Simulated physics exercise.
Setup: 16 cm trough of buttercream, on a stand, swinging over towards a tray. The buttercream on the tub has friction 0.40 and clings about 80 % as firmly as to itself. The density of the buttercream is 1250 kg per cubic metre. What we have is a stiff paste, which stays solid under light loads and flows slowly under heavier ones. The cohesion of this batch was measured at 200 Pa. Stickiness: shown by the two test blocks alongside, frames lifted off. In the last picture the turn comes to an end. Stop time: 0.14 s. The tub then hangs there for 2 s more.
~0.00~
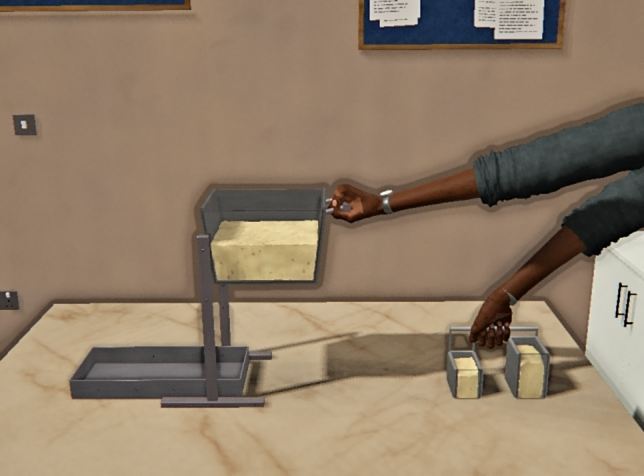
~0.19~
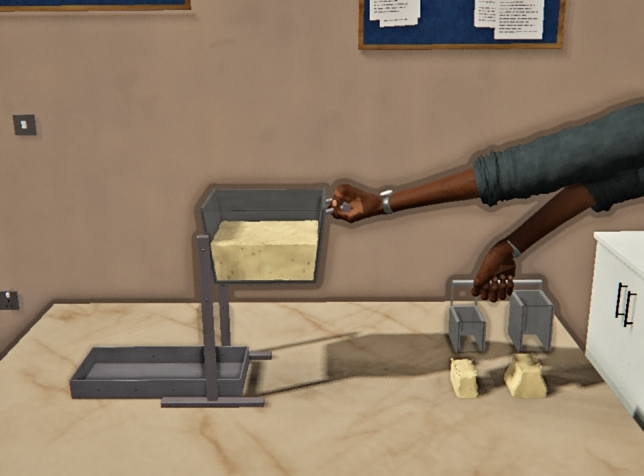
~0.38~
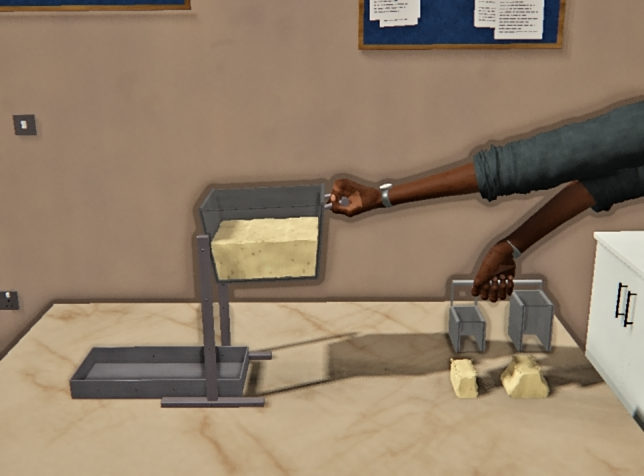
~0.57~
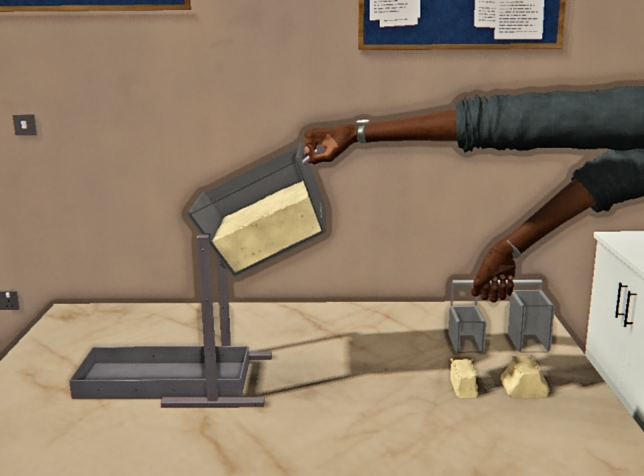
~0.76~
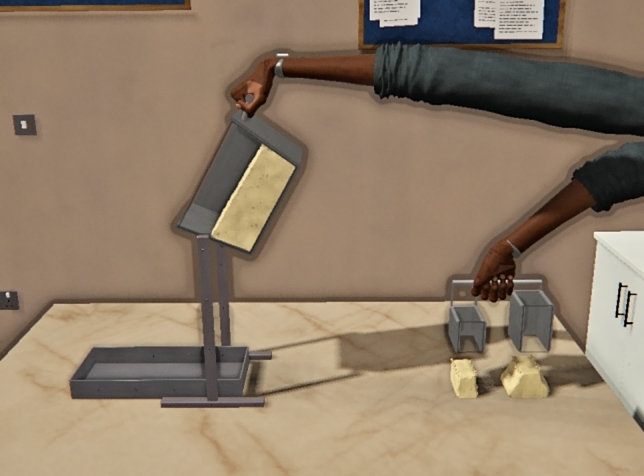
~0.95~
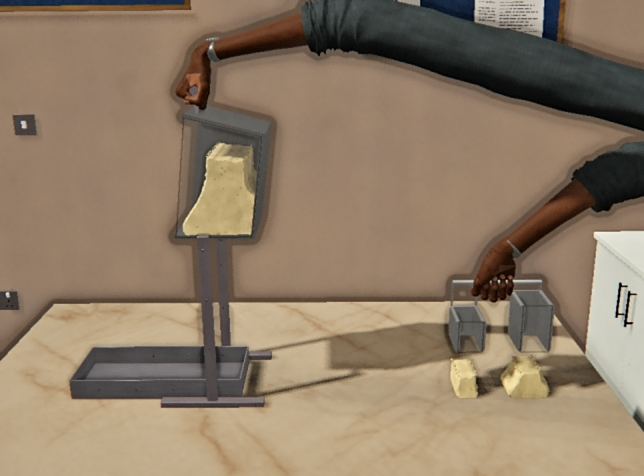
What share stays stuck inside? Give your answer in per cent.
49 %.
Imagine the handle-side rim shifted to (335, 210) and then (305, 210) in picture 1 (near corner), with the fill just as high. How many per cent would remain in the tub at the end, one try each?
First try 45 per cent, second try 55 per cent.
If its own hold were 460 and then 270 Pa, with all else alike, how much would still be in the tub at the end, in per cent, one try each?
In order: Around 80 % and around 55 %.
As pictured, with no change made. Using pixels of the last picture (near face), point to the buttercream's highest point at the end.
Roughly at pixel (233, 206).
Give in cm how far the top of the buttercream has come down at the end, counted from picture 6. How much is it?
Roughly 11 cm.
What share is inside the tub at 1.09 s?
Near 80 %.
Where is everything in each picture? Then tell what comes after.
Handle-side rim at (322, 209), tilt 0 degrees; highest point of the buttercream at (214, 244); test blocks 6.2 cm, 9.6 cm high (left to right), in the first picture.
Handle-side rim at (322, 209), tilt 0 degrees; highest point of the buttercream at (214, 244); test blocks 6.0 cm, 7.5 cm high (left to right), in the second picture.
Handle-side rim at (320, 204), tilt 2 degrees; highest point of the buttercream at (311, 239); test blocks 5.9 cm, 6.9 cm high (left to right), in the third picture.
Handle-side rim at (295, 160), tilt 26 degrees; highest point of the buttercream at (308, 198); test blocks 5.9 cm, 6.9 cm high (left to right), in the fourth picture.
Handle-side rim at (231, 122), tilt 61 degrees; highest point of the buttercream at (265, 148); test blocks 5.9 cm, 6.9 cm high (left to right), in the fifth picture.
Handle-side rim at (183, 119), tilt 83 degrees; highest point of the buttercream at (211, 158); test blocks 5.9 cm, 6.9 cm high (left to right), in the sixth picture.
By 1.09 s, the tub is at 83 degrees and holds 79 %.
By 1.26 s, the tub is at 83 degrees and holds 52 %.
By 1.43 s, the tub is at 83 degrees and holds 49 %.
By 1.60 s, the tub is at 83 degrees and holds 49 %.
By 2.95 s, at the end, the tub is at 83 degrees and holds 49 %.
